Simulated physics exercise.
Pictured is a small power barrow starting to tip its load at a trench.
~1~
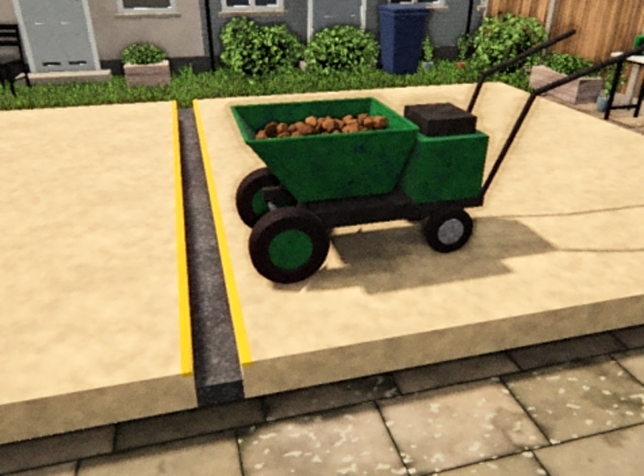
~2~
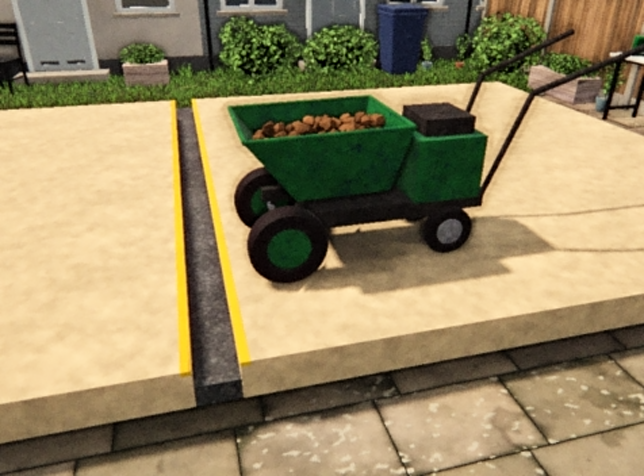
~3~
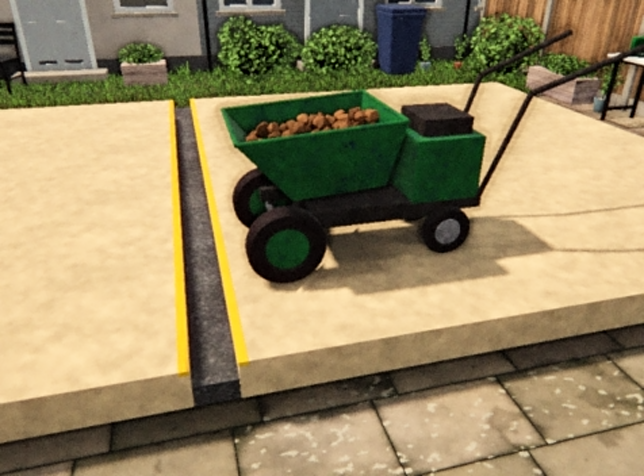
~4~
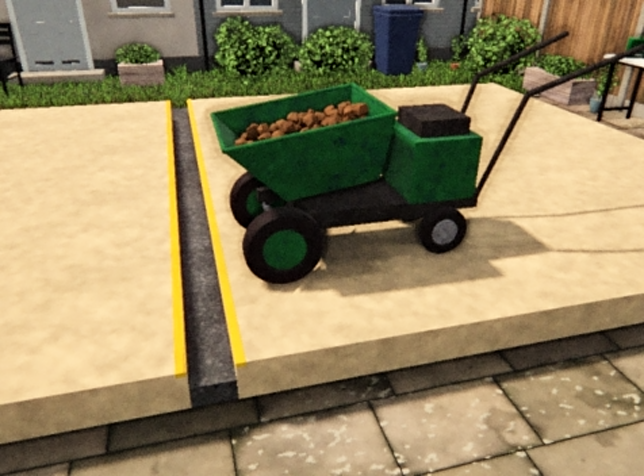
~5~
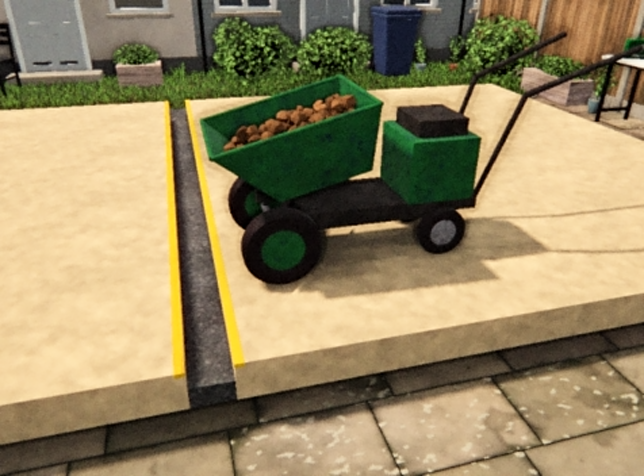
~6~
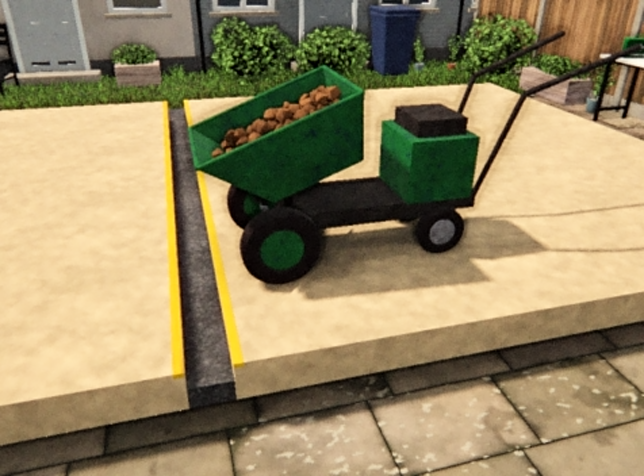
The video shows a small green power barrow loaded with brown clods standing beside a narrow trench edged with yellow lines; its skip gradually tilts forward to the left, the rear rising and the front lip lowering over the trench.
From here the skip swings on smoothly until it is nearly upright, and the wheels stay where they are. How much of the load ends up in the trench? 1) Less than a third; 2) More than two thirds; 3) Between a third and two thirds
The answer is 1.
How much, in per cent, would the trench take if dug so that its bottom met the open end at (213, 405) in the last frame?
About 0 per cent.
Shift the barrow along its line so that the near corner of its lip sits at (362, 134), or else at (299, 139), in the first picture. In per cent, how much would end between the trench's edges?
Roughly 40 and 40 percent respectively.
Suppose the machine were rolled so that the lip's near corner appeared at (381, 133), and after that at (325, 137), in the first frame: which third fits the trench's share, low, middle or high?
In the first case less than a third, in the second case between a third and two thirds.
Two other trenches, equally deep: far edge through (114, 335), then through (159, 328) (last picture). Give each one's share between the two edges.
The first try comes to close to 50 per cent, the next to 0 per cent.
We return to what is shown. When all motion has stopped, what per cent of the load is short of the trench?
It comes to 0 per cent or so.
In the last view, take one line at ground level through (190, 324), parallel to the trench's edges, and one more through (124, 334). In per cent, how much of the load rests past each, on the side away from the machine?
In order: 80 per cent, then 50 per cent.
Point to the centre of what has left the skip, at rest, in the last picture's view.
Near pixel (108, 270).
Soon, skip tipped steeply; all in the skip.
A while on, skip tipped right over; most in the skip; about a quarter beyond it; a stray few falling.
Towards the end, skip tipped right over; about a quarter in the skip; most beyond it.
Finally, skip tipped right over; about a quarter in the skip; none in or heaped over the trench; most beyond it.
